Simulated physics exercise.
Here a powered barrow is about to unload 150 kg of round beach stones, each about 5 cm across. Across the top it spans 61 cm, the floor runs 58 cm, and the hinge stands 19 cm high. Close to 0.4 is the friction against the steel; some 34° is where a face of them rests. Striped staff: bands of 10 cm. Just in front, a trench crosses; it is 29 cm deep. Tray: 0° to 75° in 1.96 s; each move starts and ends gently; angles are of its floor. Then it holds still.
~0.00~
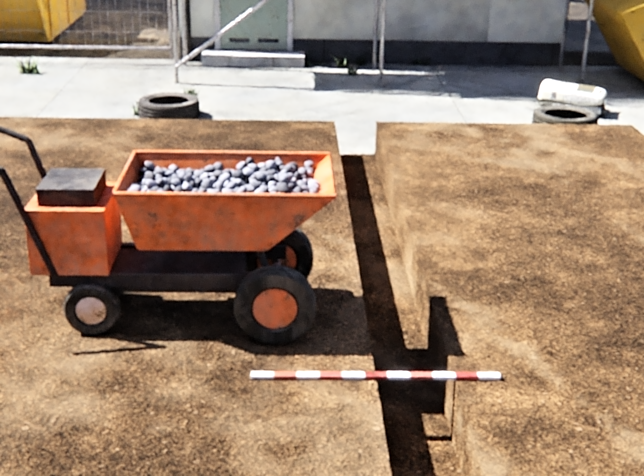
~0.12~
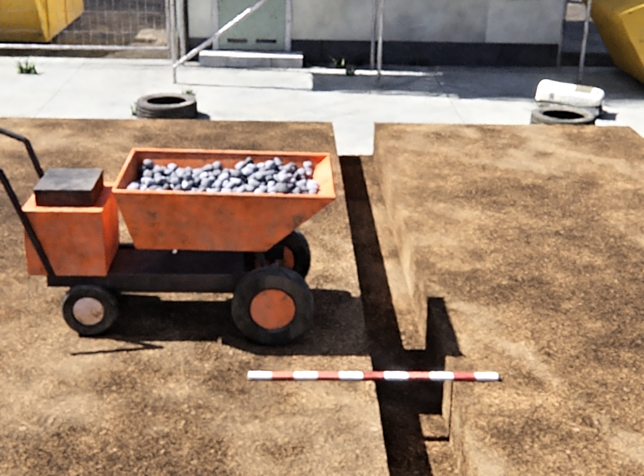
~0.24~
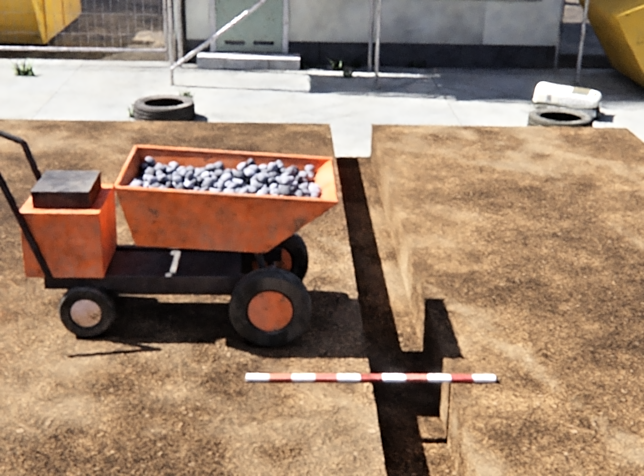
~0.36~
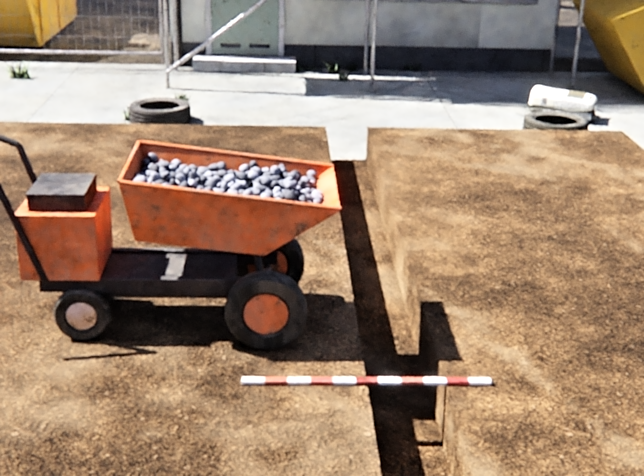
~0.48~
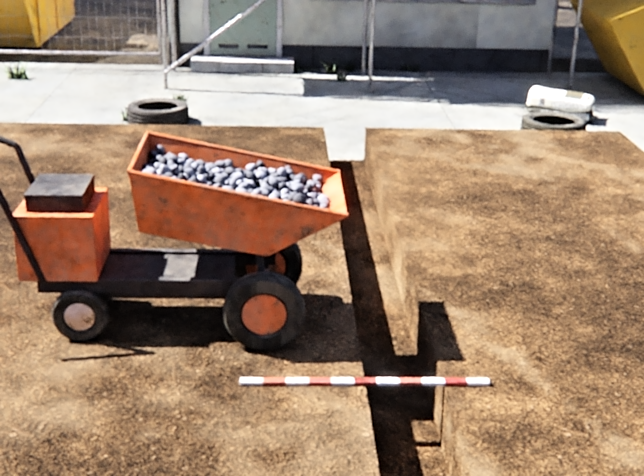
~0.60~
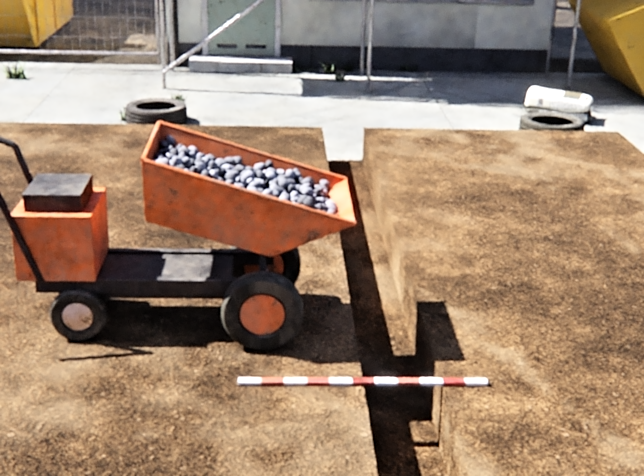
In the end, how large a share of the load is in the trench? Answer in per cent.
A share of roughly 59 %.
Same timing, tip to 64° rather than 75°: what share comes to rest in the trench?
In that case near 55 per cent.
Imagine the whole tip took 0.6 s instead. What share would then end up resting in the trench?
Close to 45 per cent then.
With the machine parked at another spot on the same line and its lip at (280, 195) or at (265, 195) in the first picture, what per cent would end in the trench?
100 % and 85 %.
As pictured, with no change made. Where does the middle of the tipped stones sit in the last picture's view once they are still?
Resting centre: About (413, 351).
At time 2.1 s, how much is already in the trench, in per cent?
Around 50 per cent of it.
After 1.5 s the floor is at 63°; 89 % in the tray, 10 % in the trench, 1 % past the trench; the foremost stones are at (432, 313).
After 2.1 s the floor is at 75°; 10 % in the tray, 49 % in the trench, 40 % past the trench; the foremost stones are at (591, 329).
After 2.4 s the floor is at 75°; 0 % in the tray, 59 % in the trench, 41 % past the trench; the foremost stones are at (640, 330).
After 4.4 s the floor is at 75°; 0 % in the tray, 59 % in the trench, 41 % past the trench; the foremost stones are past the picture's edge.
